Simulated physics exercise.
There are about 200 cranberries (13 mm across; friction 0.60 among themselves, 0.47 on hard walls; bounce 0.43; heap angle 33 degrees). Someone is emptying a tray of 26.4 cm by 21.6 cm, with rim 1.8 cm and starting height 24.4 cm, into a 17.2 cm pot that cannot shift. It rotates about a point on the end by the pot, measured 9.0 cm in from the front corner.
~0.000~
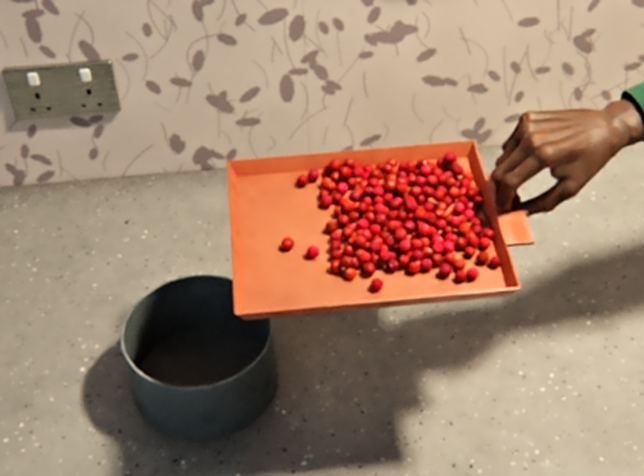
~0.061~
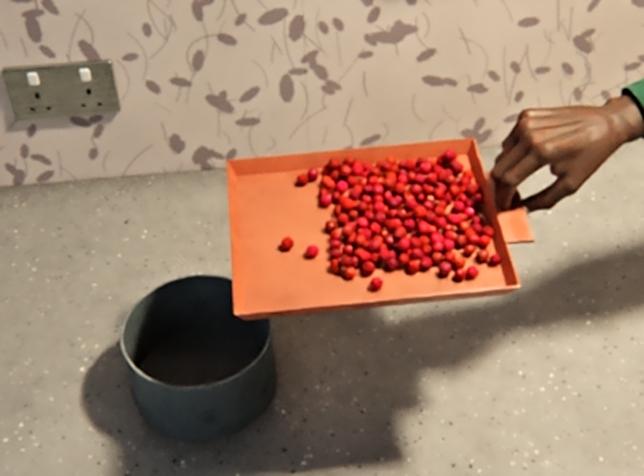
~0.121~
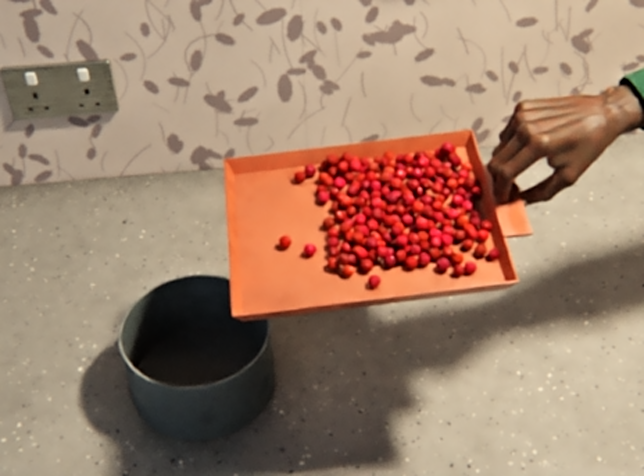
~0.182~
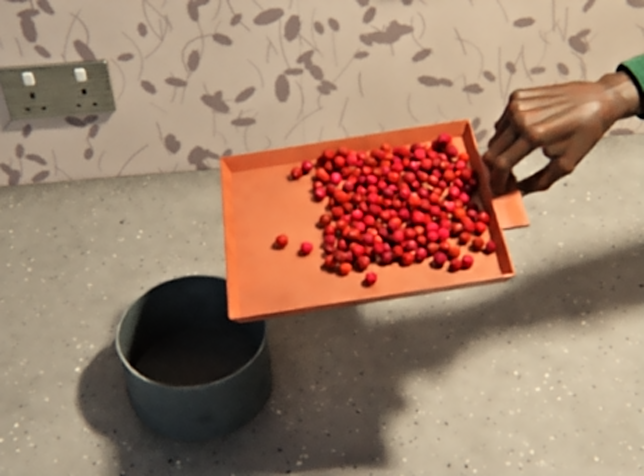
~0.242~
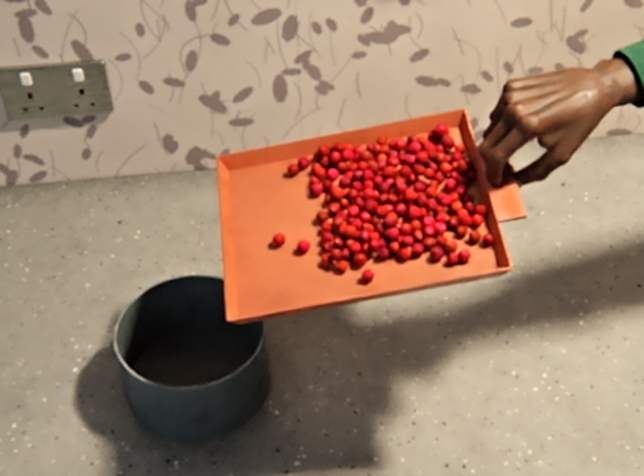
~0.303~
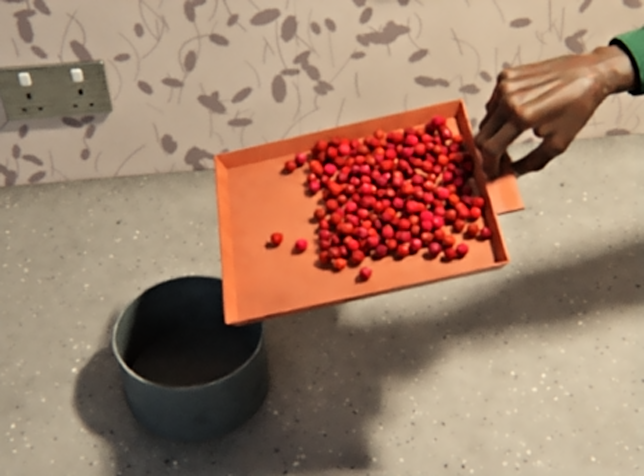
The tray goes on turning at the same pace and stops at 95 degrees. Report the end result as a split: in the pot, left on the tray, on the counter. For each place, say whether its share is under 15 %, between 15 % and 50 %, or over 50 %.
Pot: Between 15 % and 50 %; tray: Under 15 %; counter: Over 50 %.
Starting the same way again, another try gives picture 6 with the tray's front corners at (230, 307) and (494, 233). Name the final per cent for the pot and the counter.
Final per cent - pot 75, counter 25.
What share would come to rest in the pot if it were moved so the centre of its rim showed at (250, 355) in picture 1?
Close to 60 in a hundred.
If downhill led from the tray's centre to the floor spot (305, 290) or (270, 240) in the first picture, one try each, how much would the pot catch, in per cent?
That would be close to 5 per cent, then close to 75 per cent.
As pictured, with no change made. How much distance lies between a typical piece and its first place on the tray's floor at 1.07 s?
It has moved some 14 cm from its start.
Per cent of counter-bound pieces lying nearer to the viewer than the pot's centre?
About 100 percent of the spill.
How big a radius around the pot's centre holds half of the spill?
Roughly 18 cm from the centre.
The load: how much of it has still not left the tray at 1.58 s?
Some 55 per cent of the load.
After 1.07 s, tilt 51 degrees; the tray holds 90 %, the pot 5 %.
After 1.58 s, tilt 77 degrees; the tray holds 55 %, the pot 10 %.
After 2.15 s, tilt 95 degrees; the tray holds 0 %, the pot 25 %.
At rest (2.8 s), pot 25 %, tray 0 %, counter 75 %.
